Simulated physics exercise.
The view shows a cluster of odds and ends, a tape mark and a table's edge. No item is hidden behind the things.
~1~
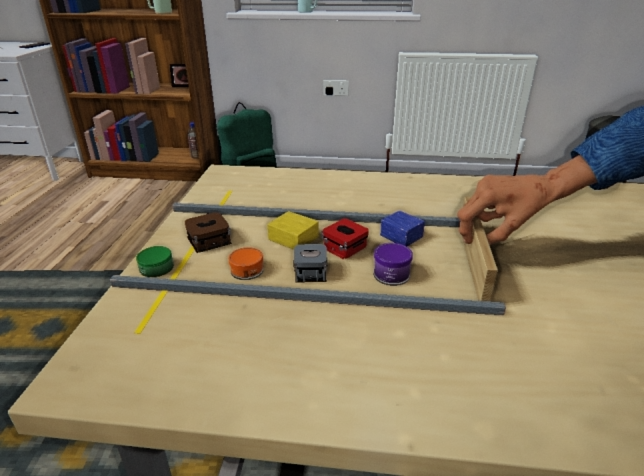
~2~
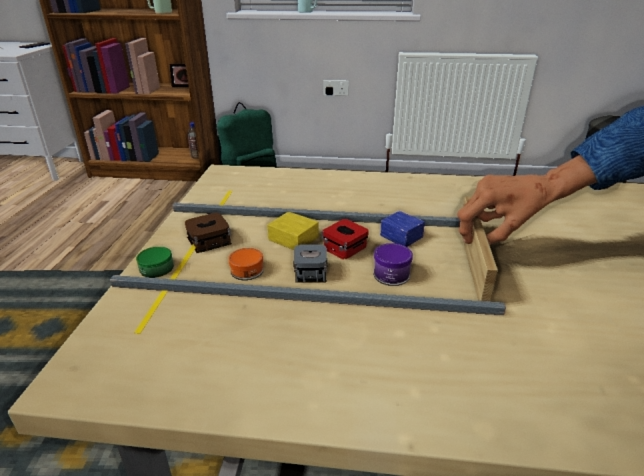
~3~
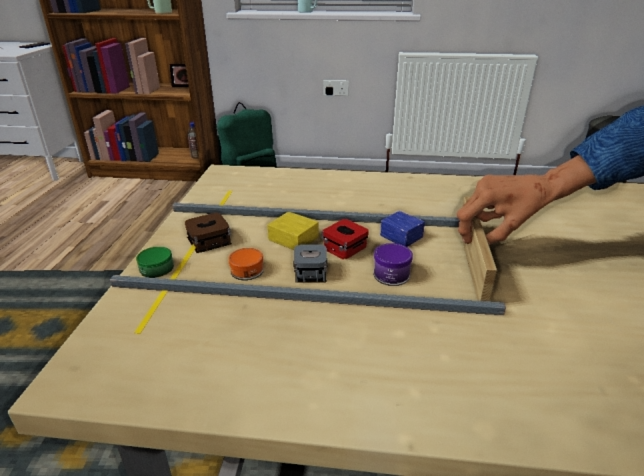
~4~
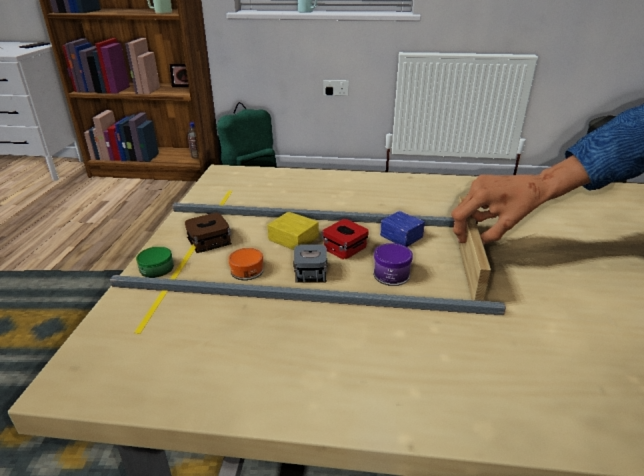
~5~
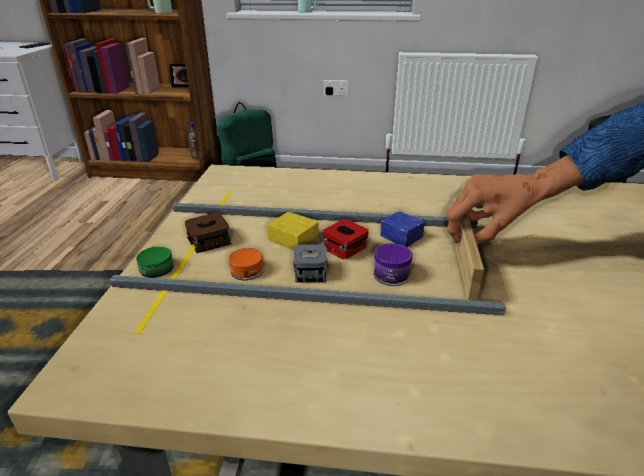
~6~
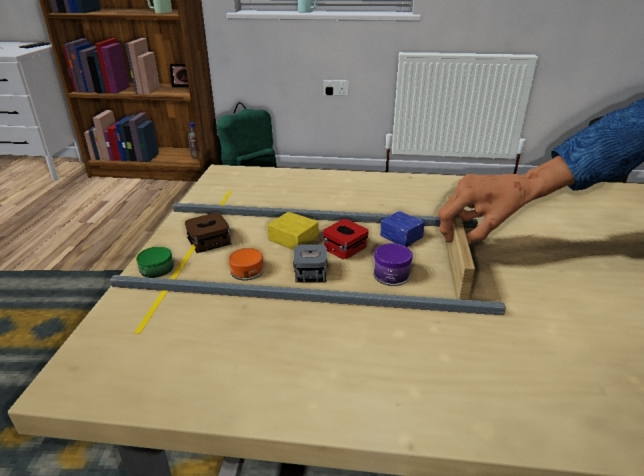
The clip opens on a wooden table where a hand holds a board upright between two rails, to the right of eight small, colourful containers and blocks near a yellow tape line. At first nothing visibly moves, then the hand slides the board slightly left while the objects stay still.
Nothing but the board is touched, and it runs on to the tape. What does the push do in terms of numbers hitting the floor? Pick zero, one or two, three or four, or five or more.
It sends three or four to the floor.
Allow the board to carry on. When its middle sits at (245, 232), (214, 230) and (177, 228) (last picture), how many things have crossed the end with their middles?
The counts would come out as 1, 2 and 5.
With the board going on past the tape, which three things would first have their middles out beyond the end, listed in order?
They are the green tub, then the orange pot, then the brown case.
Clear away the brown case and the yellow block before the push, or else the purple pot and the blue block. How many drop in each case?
Fallen: 2 in the first try, 2 in the other.
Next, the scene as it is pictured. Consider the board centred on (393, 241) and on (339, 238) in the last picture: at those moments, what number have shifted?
2, then 5.
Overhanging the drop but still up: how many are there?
The answer comes to 2.
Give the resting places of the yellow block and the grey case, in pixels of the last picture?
One ends up near (158, 223) and the other near (127, 263).
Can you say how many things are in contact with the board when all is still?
I count 3 of them.
A little later, none off yet; green tub at rest near (155, 262); brown case at rest near (208, 232); orange pot at rest near (246, 264).
When it is over, the number that fall off is three or four; down, orange pot, brown case and green tub.
